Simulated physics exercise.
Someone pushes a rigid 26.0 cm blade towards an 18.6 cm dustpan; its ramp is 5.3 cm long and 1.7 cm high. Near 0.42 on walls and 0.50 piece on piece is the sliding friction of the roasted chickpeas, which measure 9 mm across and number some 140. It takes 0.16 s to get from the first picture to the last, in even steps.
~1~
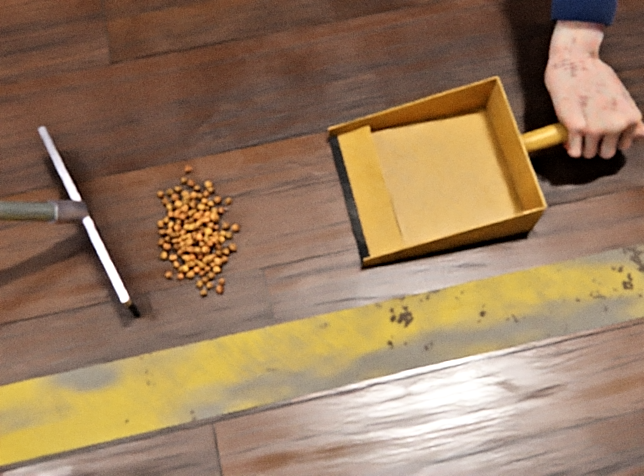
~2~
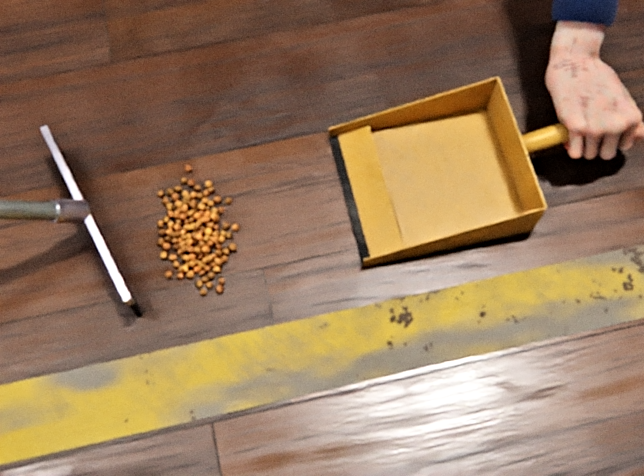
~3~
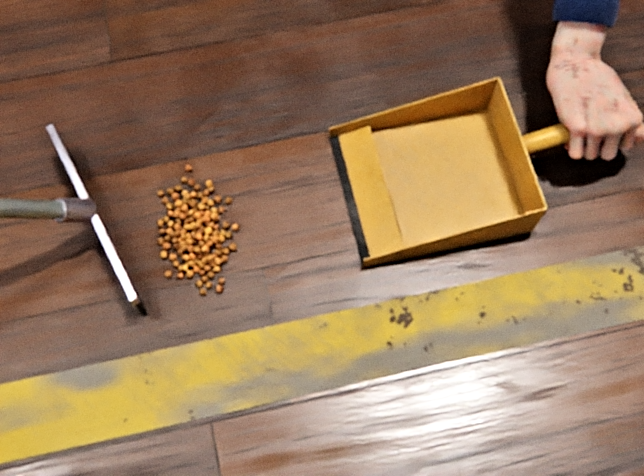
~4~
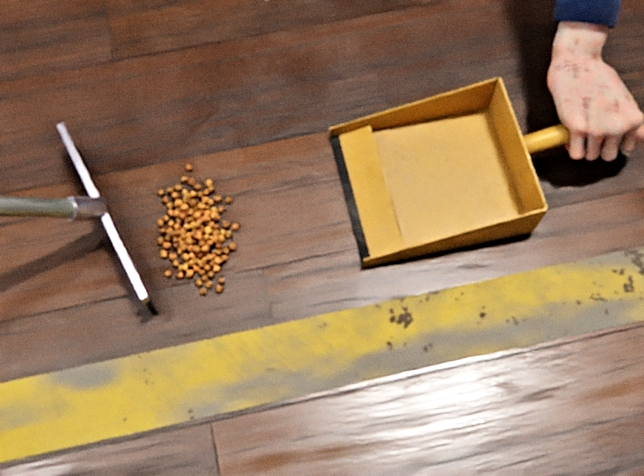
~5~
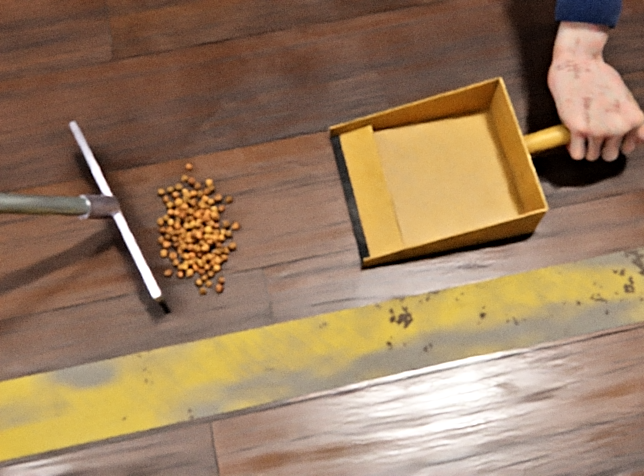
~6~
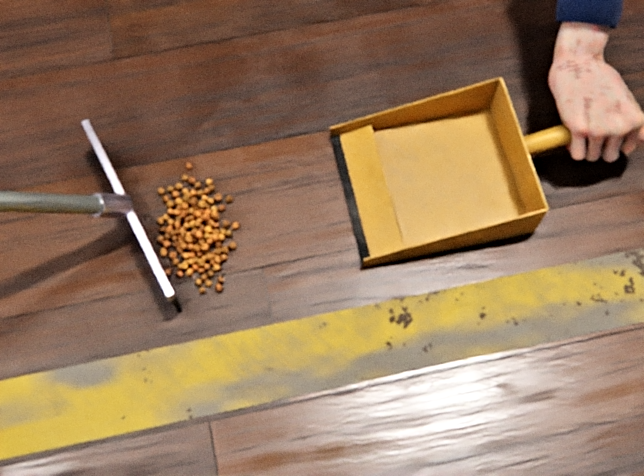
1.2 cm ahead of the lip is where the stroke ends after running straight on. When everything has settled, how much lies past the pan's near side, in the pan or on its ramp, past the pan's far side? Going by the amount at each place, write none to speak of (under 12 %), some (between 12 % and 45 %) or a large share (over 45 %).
Near side: None to speak of, pan: None to speak of, far side: None to speak of.
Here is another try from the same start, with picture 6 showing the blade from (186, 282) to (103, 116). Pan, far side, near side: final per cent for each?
You'd see pan at 15, far at 15 and near at 0.
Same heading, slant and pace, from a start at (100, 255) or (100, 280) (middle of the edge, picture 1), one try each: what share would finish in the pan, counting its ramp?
0 and 0 per cent, roughly.
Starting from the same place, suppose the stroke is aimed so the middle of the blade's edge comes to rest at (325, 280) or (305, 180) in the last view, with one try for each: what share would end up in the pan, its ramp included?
Some 0 per cent on the first try, 15 per cent on the second.
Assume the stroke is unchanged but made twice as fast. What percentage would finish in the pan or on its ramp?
Then roughly 25 per cent.
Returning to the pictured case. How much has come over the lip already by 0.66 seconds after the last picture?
Over the lip: Approx. 5 %.
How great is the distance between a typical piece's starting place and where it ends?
Roughly 18 cm.
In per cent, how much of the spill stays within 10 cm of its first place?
Near 0 per cent.
Then, 0.23 s after the last picture, middle of the blade 16 cm from the lip; 0 % over the lip, far side 0 %, near side 0 %.
Then, 0.38 s after the last picture, middle of the blade 9 cm from the lip; 0 % over the lip, far side 5 %, near side 5 %.
Then, 0.66 s after the last picture, middle of the blade 5 cm from the lip; 5 % over the lip, far side 5 %, near side 5 %.
In the end, near side 5 %, pan 5 %, far side 5 %, in front of the lip or behind the blade 85 %.
